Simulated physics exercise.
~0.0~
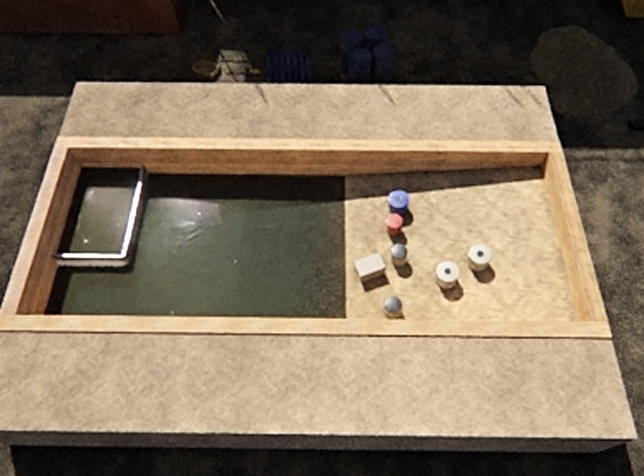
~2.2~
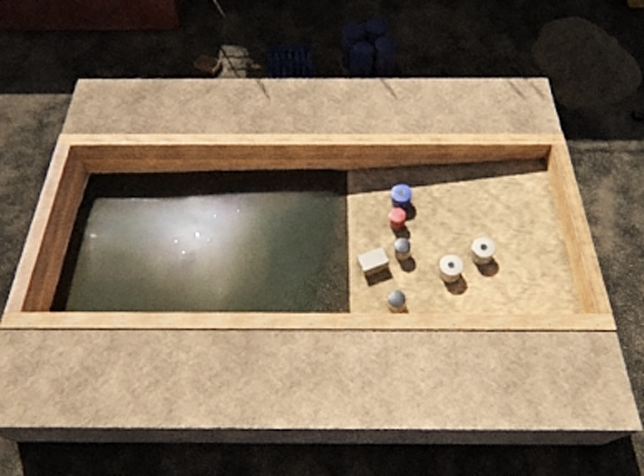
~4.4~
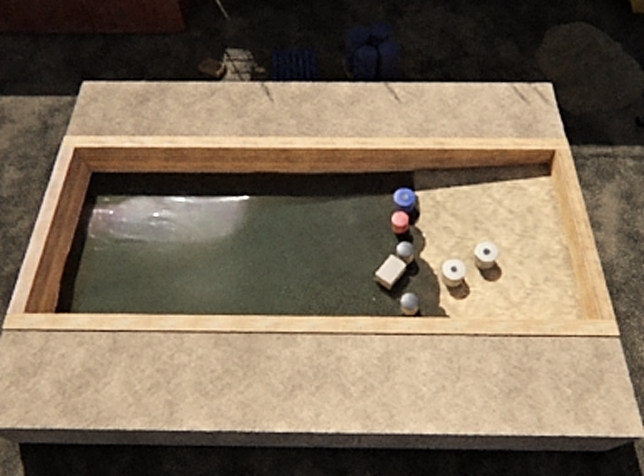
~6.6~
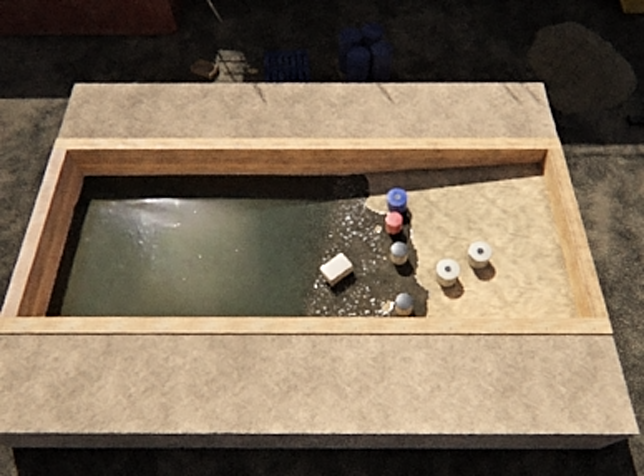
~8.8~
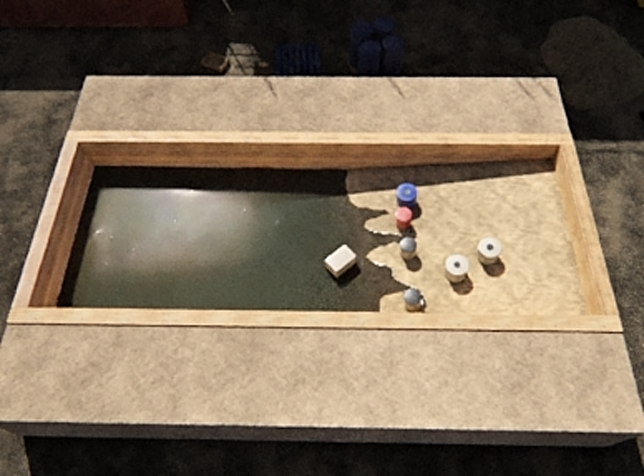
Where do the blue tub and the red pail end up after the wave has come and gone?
Both stay almost exactly where they began, the blue tub and the red pail each barely shifting on the sand.
A sloping beach between two timber groynes is seen from above, with dark green water on the left and pale sand on the right. A raised block of water stands at the far left, while a blue tub, a red pail, small grey tubs, white tubs and a pale crate rest on the sand. The block drops away and a wave runs right, up around the nearer things. The crate turns and floats, and the lowest grey tub shifts slightly right. As the water draws back, the crate slides left and ends aground in the shallows, the white tubs still dry.
